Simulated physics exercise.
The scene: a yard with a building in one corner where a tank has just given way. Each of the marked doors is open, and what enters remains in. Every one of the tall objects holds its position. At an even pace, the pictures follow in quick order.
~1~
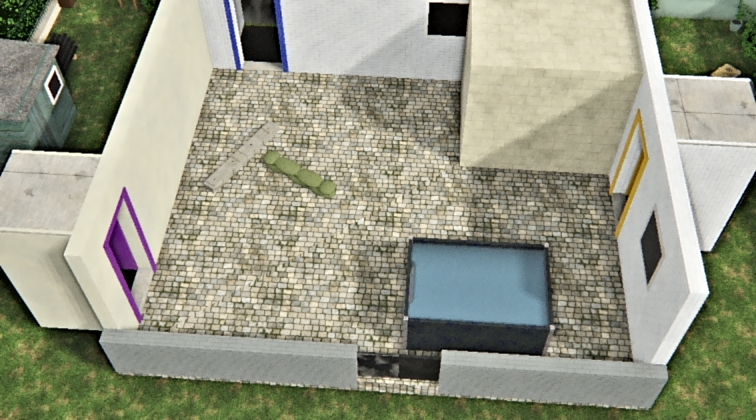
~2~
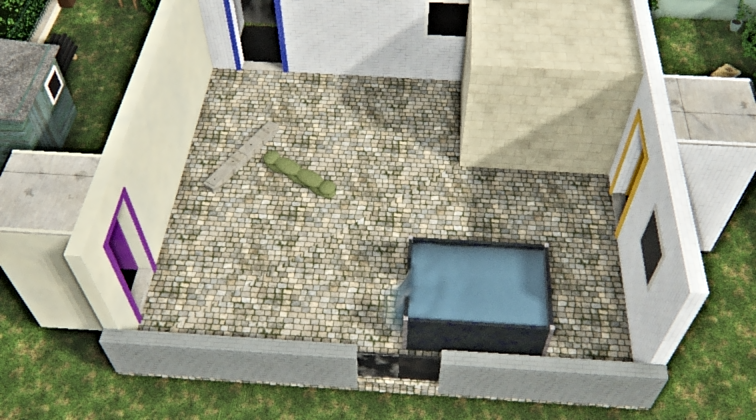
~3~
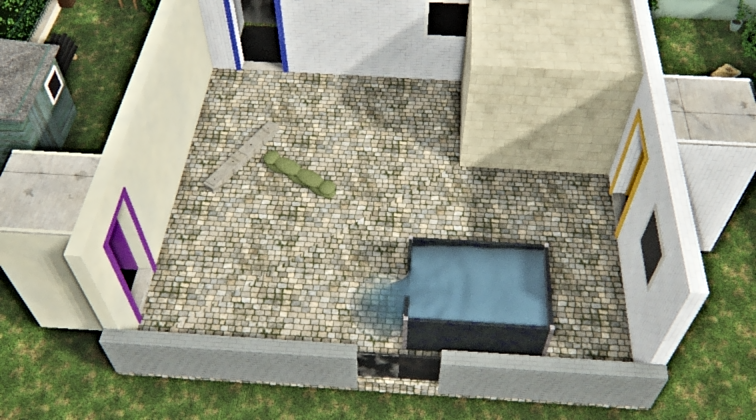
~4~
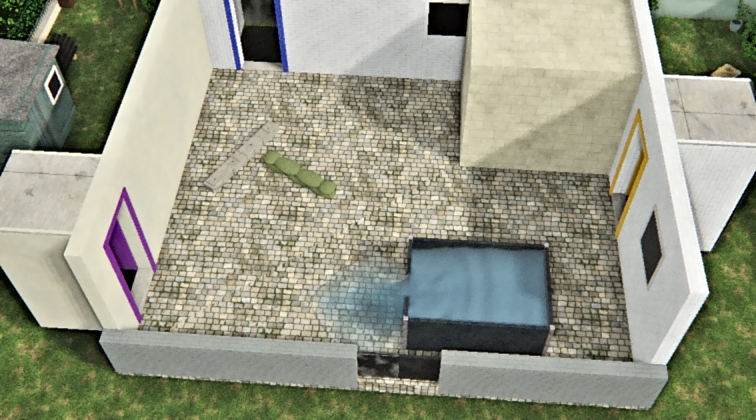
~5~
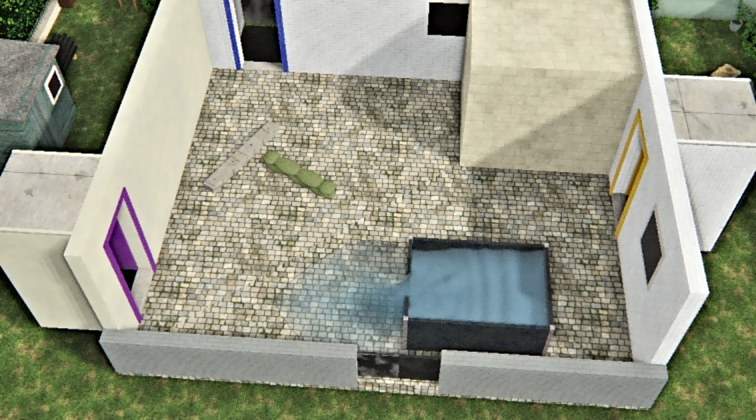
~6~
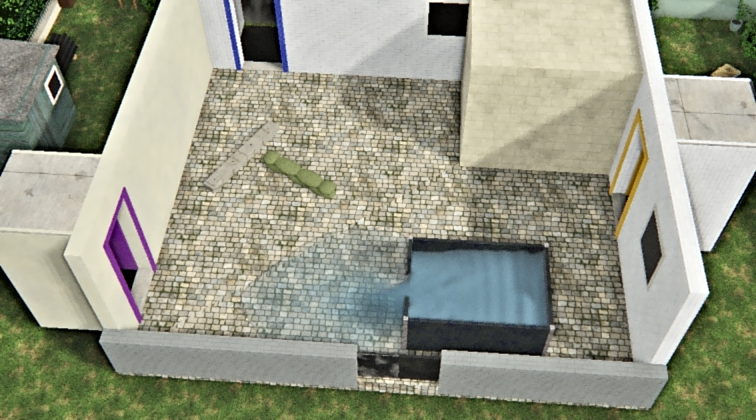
To begin with, a dark-walled tank of still blue water stands in a walled, stone-paved yard with a building in one corner. Water then pours out of the tank's left side onto the paving. It spreads steadily leftward in a widening, thin bluish sheet, while the walls and building stay still.
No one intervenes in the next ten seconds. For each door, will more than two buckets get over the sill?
The yellow door: No, two or fewer; the purple door: Yes, more than two; the blue door: Yes, more than two.
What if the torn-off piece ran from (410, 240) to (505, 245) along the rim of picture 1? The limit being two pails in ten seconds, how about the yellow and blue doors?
The yellow door door overshoots the limit, while the blue door door overshoots the limit.
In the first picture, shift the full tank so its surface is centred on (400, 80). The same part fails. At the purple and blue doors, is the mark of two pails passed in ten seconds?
From what I see, the purple door remains below the mark and the blue door tops the mark too.
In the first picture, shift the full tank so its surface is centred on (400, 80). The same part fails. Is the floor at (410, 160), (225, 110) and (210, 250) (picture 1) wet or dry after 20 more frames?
Going through the three places: Out of reach, in the spill, in the spill.
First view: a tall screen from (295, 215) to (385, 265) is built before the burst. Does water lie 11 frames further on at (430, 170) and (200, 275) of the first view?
Spared and submerged, in that order.
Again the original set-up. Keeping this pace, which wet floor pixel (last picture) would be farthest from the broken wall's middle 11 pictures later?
About (185, 168).
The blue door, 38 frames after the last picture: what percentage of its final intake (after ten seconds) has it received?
Near 25 %, I'd say.
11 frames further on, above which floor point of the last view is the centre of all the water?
Centre: Close to (374, 301).
A moment on, water covers 30 % of the floor; the yellow door not reached, the purple door wet at the sill, nothing in, the blue door not reached.
Next, water covers 35 % of the floor; the yellow door not reached, the purple door under two buckets in, the blue door not reached.
Then, water covers 45 % of the floor; the yellow door not reached, the purple door far over two buckets in, the blue door not reached.
Later, water covers 60 % of the floor; the yellow door not reached, the purple door far over two buckets in, the blue door over two buckets in.
In the end, water covers 90 % of the floor; the yellow door wet at the sill, nothing in, the purple door far over two buckets in, the blue door far over two buckets in.
